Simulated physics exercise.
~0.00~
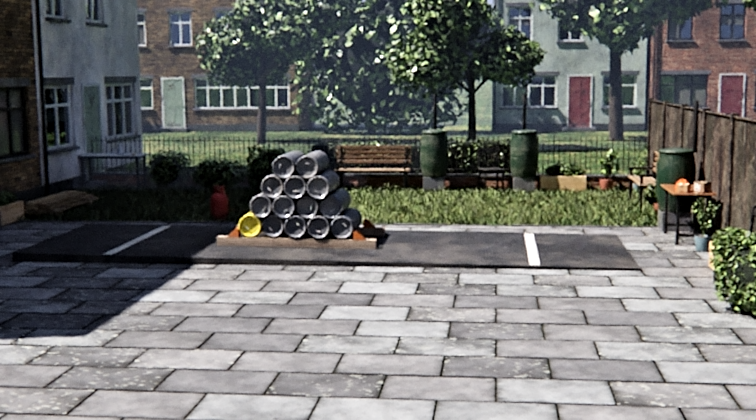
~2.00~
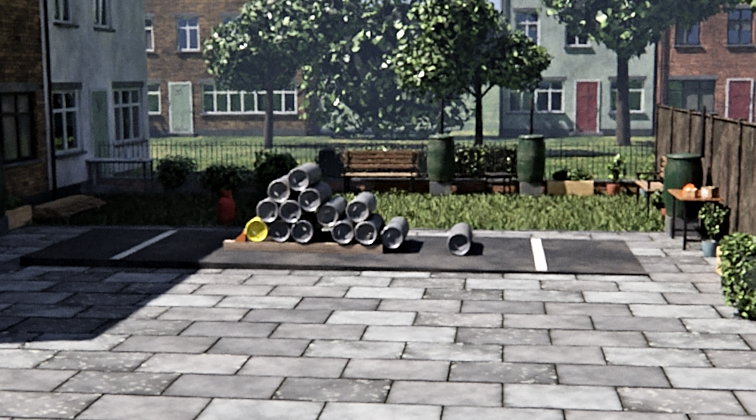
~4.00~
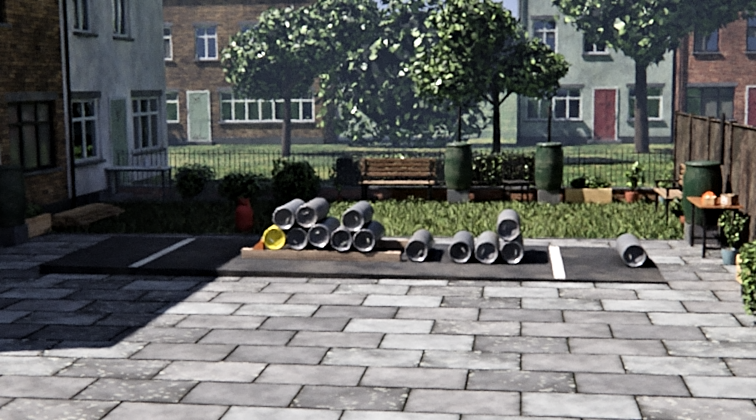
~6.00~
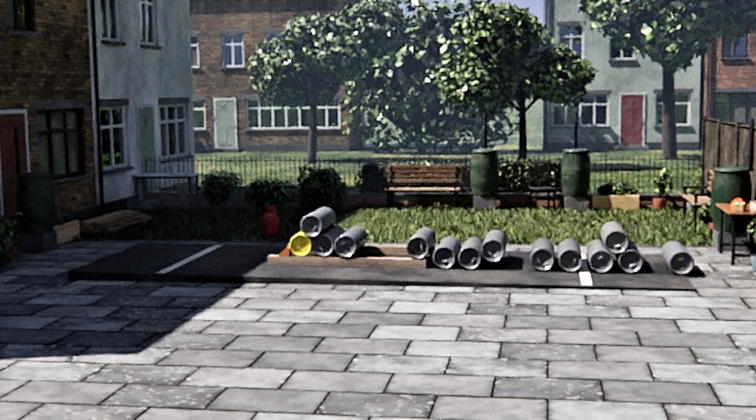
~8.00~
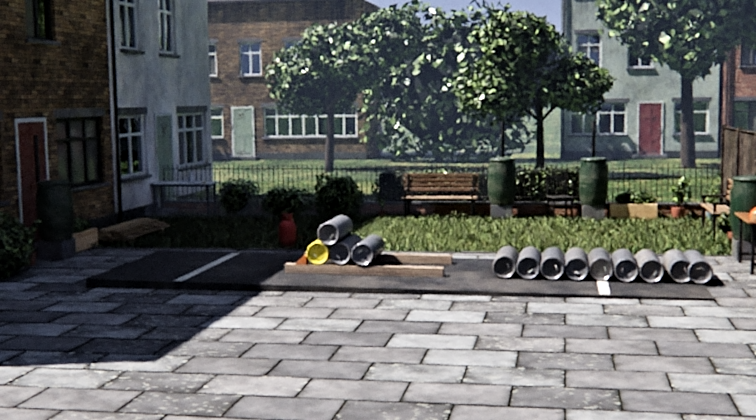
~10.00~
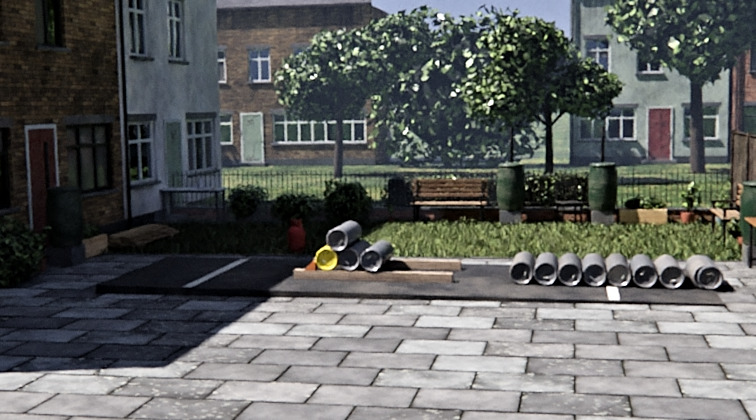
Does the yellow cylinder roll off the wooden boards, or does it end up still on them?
The yellow cylinder ends up still on the wooden boards, at the left of the few cylinders left there.
